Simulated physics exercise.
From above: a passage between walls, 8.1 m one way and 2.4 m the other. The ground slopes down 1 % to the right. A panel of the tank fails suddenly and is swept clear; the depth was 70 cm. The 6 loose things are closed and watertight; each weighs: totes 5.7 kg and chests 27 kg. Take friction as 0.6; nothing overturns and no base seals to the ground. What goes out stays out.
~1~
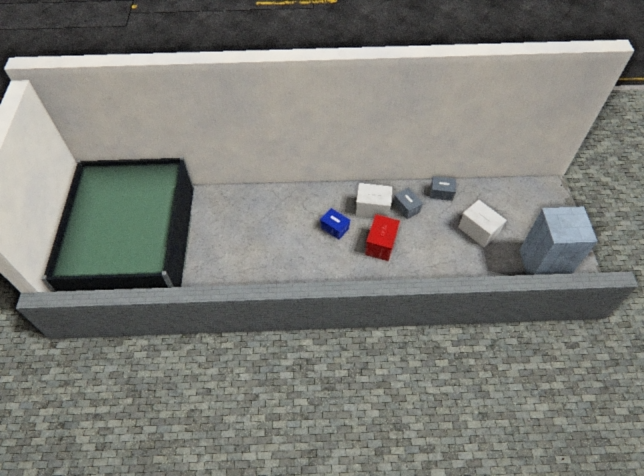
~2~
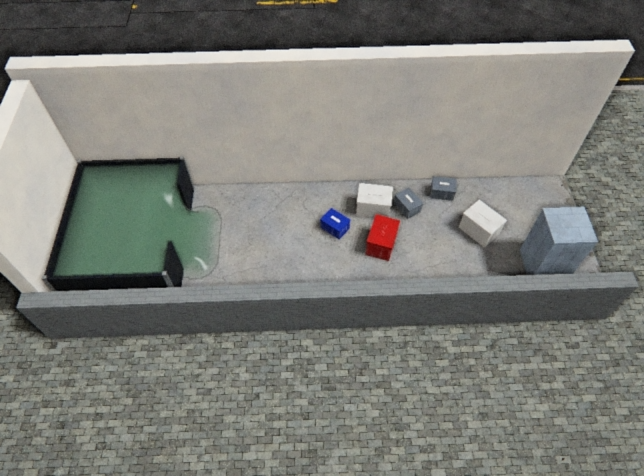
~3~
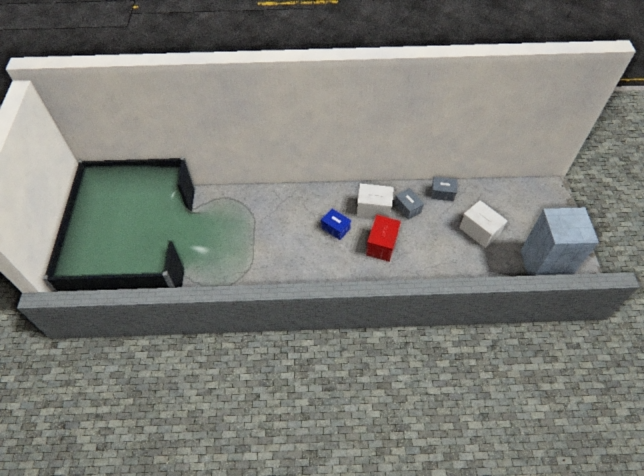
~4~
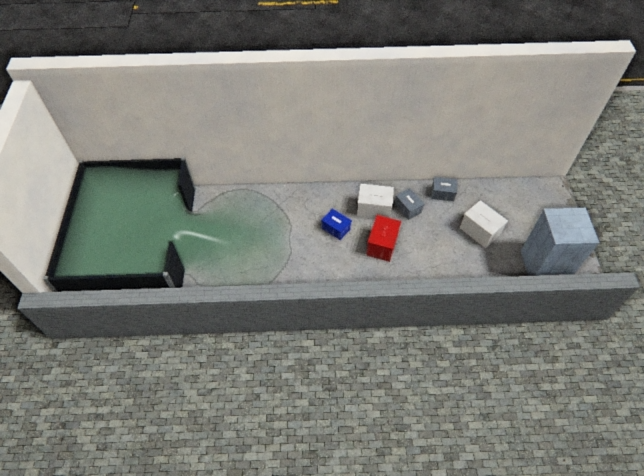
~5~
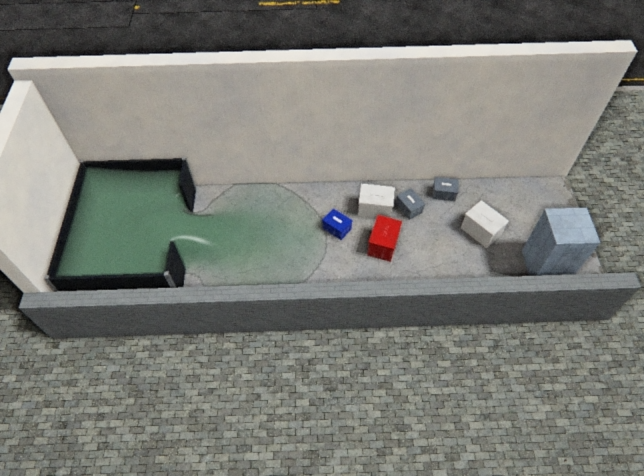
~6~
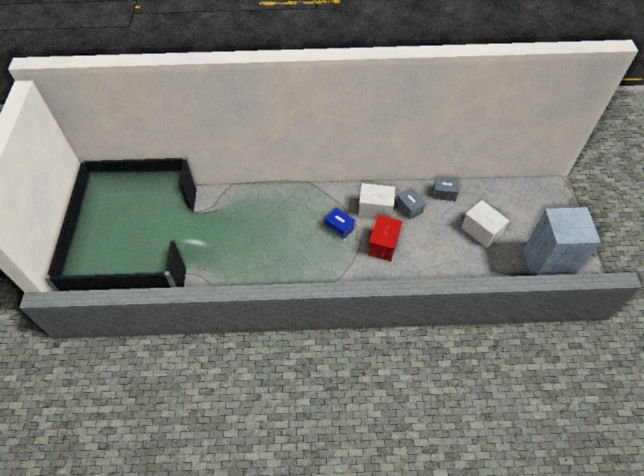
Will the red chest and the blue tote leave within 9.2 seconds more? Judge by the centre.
The red chest stays inside, the blue tote gets out.
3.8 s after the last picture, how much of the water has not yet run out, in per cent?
About 74 per cent.
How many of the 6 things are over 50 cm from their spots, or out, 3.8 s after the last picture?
I count 6.
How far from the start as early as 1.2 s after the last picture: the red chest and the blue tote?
About 140 and 150 cm.
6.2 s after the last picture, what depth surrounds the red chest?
Roughly 8 cm.
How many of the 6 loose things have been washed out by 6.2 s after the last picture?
5 of them.
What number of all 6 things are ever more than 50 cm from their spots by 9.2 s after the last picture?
That makes 6.
Then, 1.2 s after the last picture the red chest is near (471, 238), 1.3 m from its start, aground; the blue tote is near (447, 217), 1.7 m from its start, afloat; 0 of 6 are out; 2 afloat.
Then, 3.8 s after the last picture the red chest is near (525, 265), 2.1 m from its start, afloat; the blue tote has gone out; 5 of 6 are out; 1 afloat.
Then, 6.2 s after the last picture the red chest is near (522, 266), 2.1 m from its start, aground; the blue tote has gone out; 5 of 6 are out; 0 afloat.
Then, 9.2 s after the last picture the red chest is near (522, 266), 2.1 m from its start, aground; the blue tote has gone out; 5 of 6 are out; 0 afloat.
